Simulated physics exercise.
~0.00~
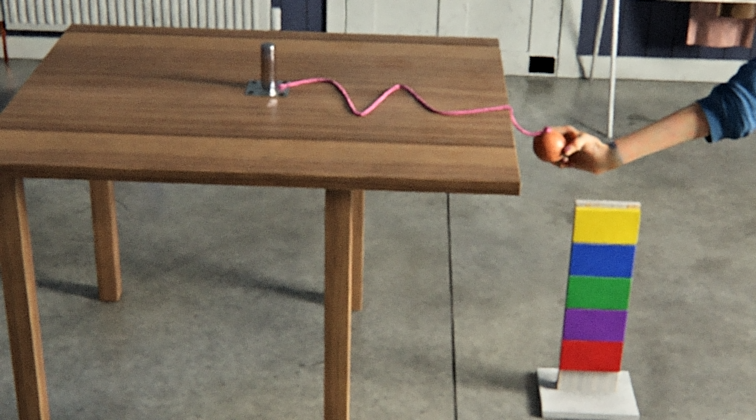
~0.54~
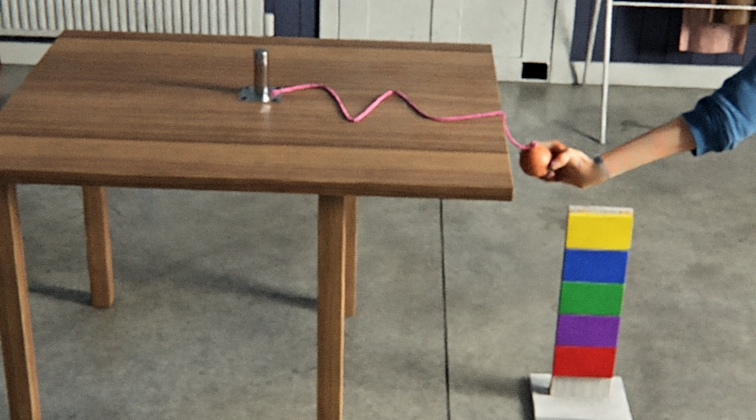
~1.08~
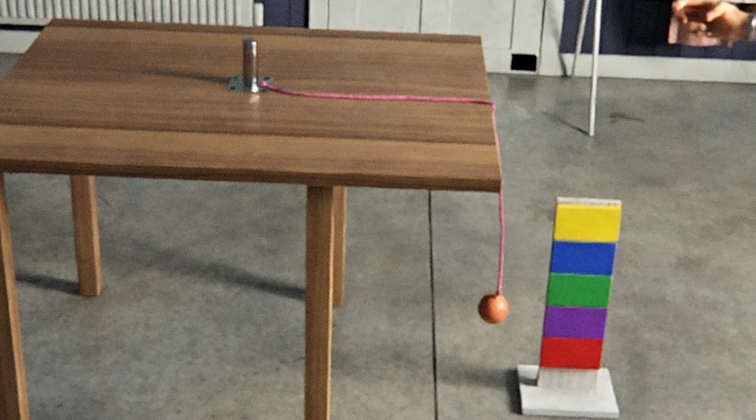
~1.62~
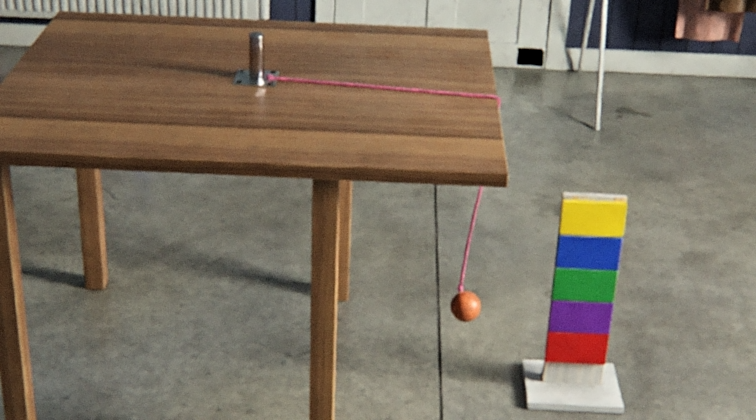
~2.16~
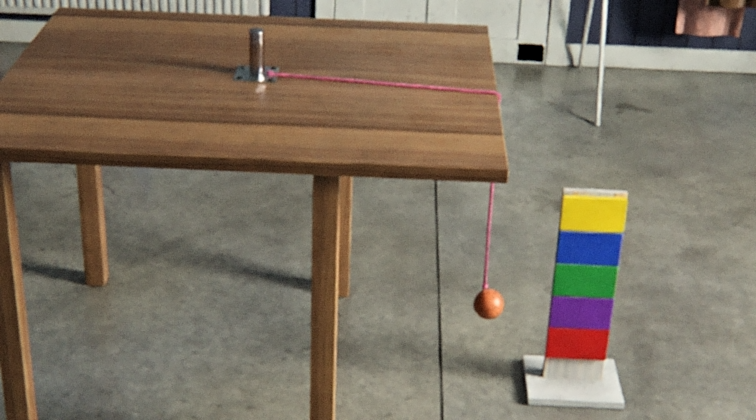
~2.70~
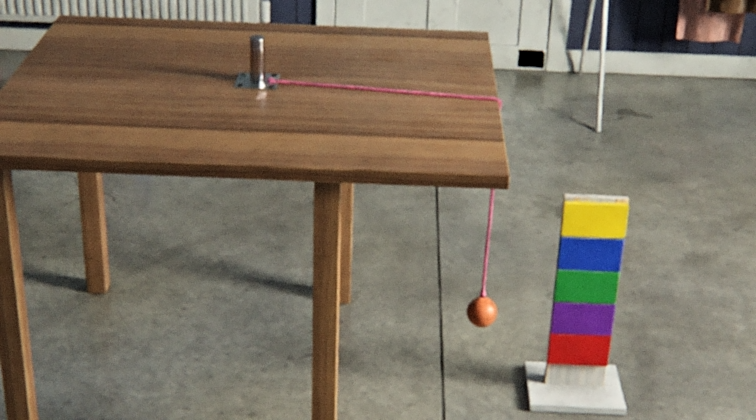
A hand held an orange ball off the edge of a wooden table, its pink lace winding back to a metal post, then let go. The ball dropped, pulled the lace straight, and swayed slightly, ending up hanging level with the purple band.
